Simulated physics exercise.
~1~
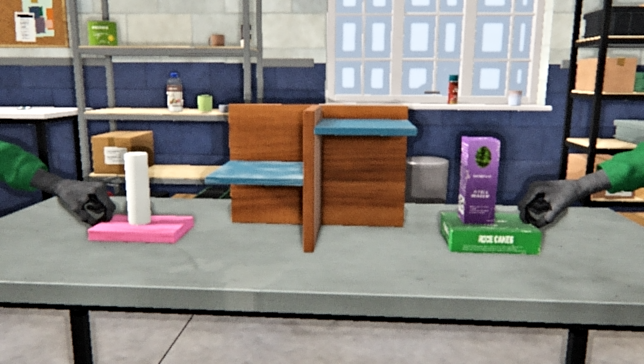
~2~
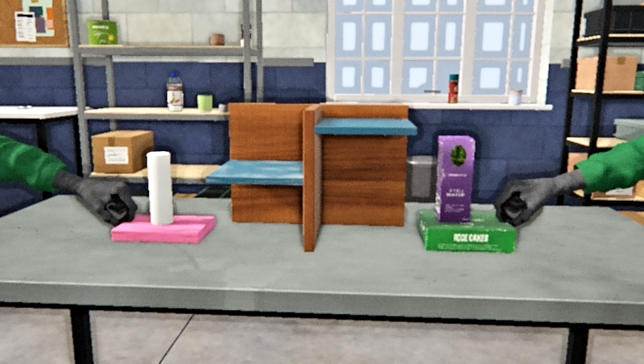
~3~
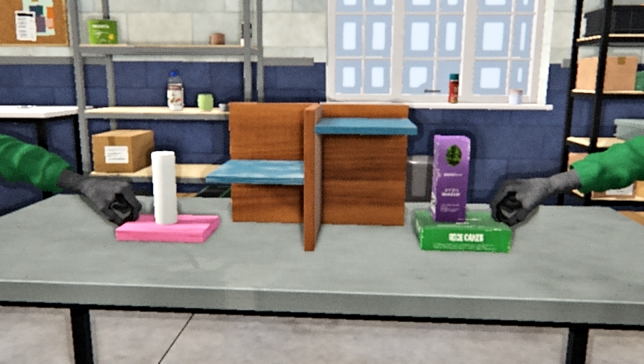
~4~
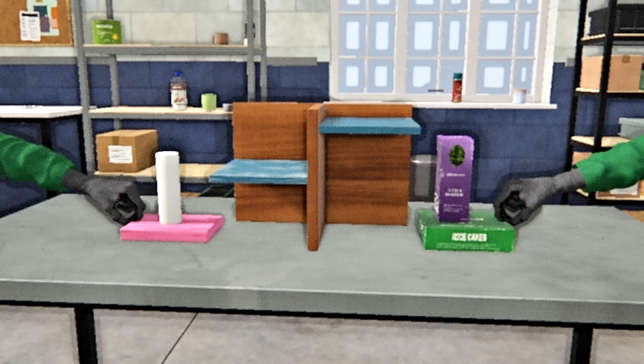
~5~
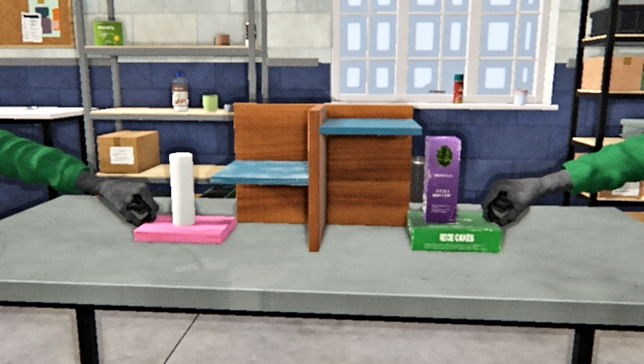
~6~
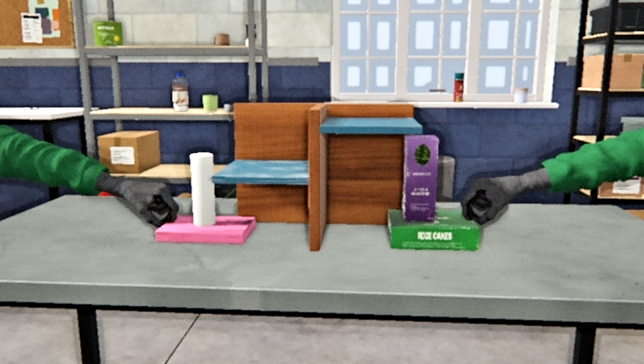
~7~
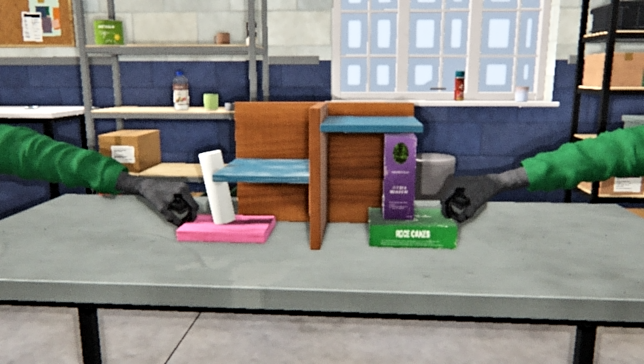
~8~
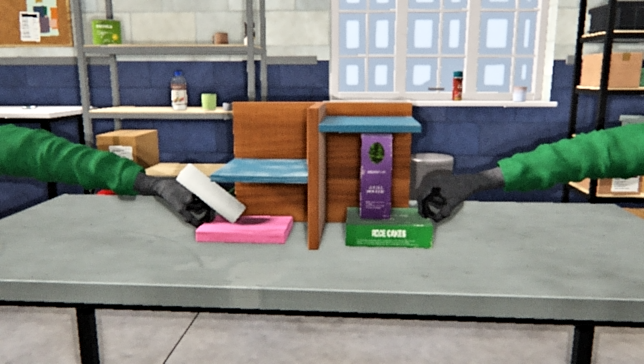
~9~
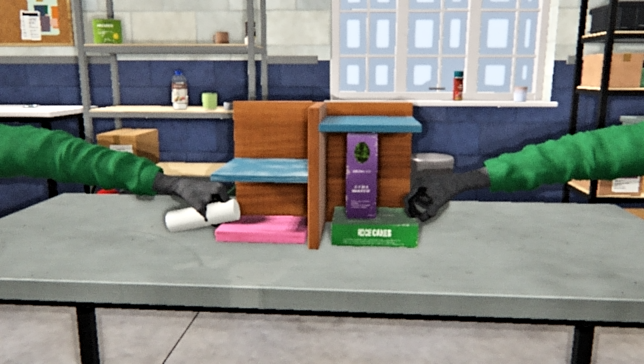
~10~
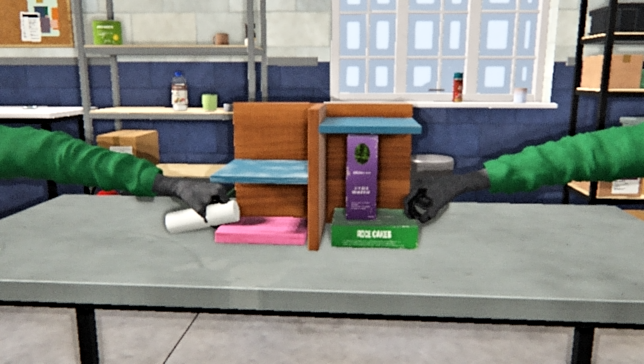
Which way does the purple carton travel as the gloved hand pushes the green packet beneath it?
The purple carton moves to the left, riding upright on the green packet until it is under the shelf.
White candle and purple carton pushed inward by gloved hands, the candle hitting a shelf and toppling, the carton sliding under upright.
